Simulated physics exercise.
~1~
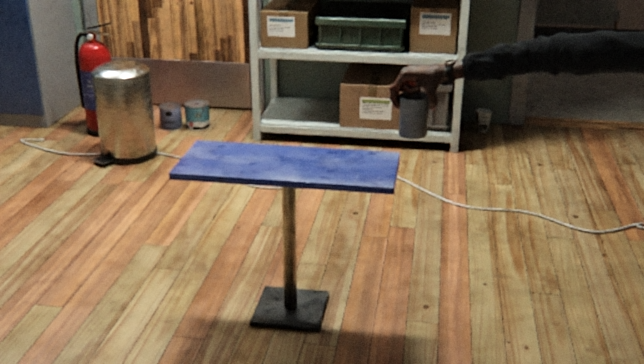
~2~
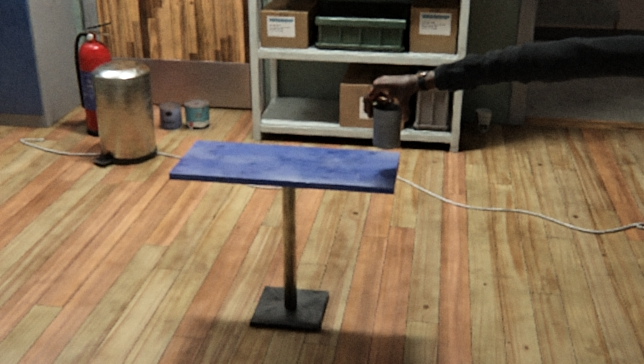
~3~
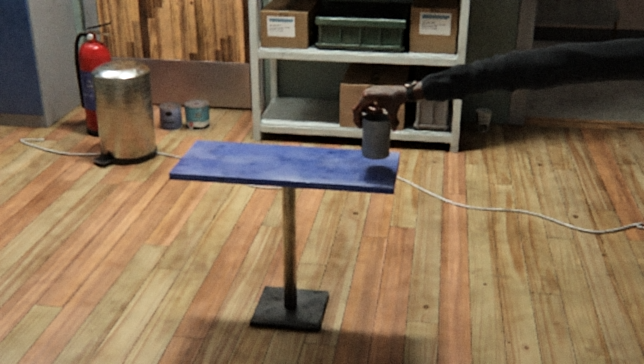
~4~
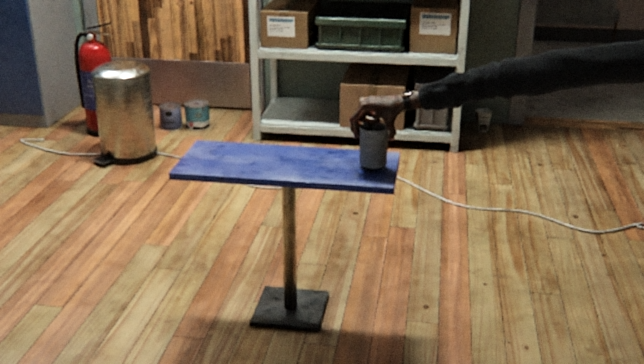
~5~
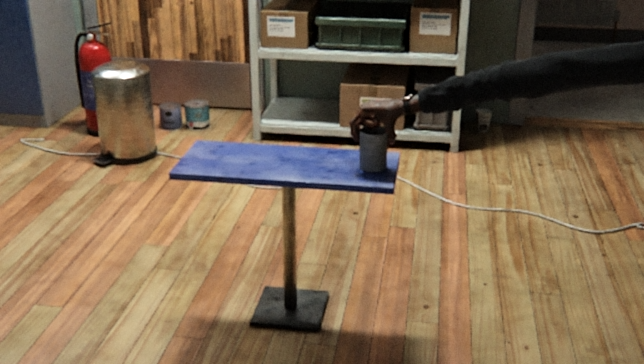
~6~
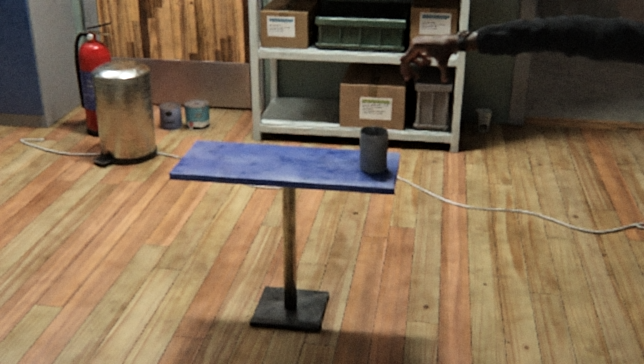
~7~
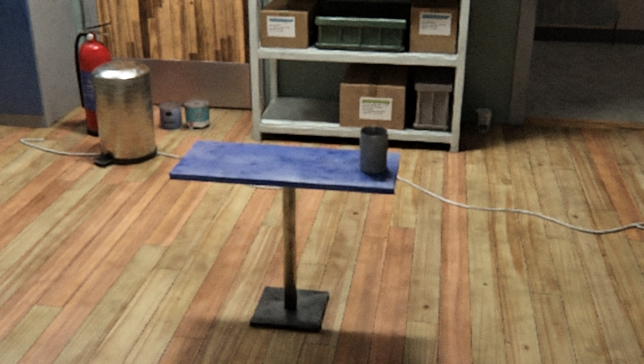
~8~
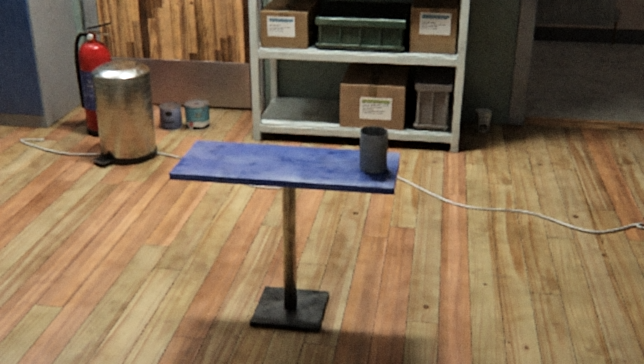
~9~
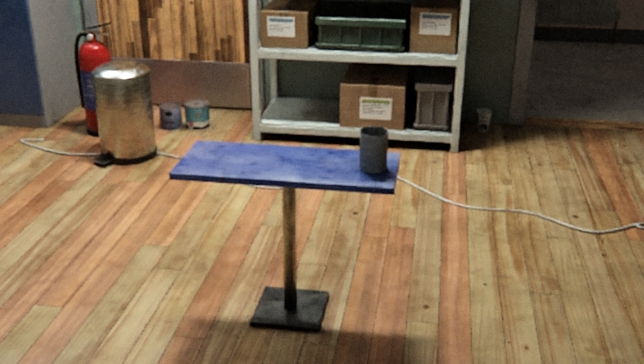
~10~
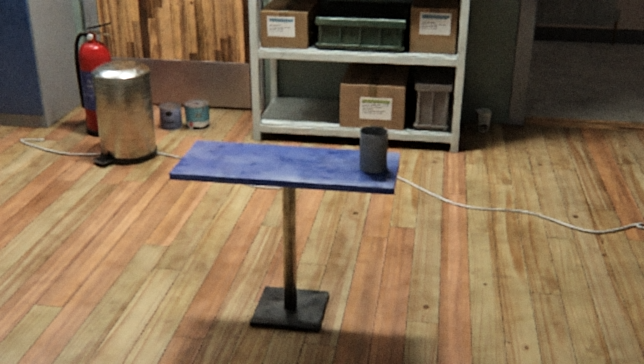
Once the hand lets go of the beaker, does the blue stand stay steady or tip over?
The blue stand stays steady. It remains upright and level with the beaker resting on its right end.
The clip opens on a blue-topped stand with a single post and a small square foot, set on a wooden floor, while a dark-sleeved arm holds a dark grey beaker upright at the right. The arm carries the beaker left and then lowers it onto the right end of the blue top. The hand keeps its grip for a moment, then lets go and draws back out of view to the right. The beaker stays upright where it was placed, and the stand remains level and still on its foot to the end.
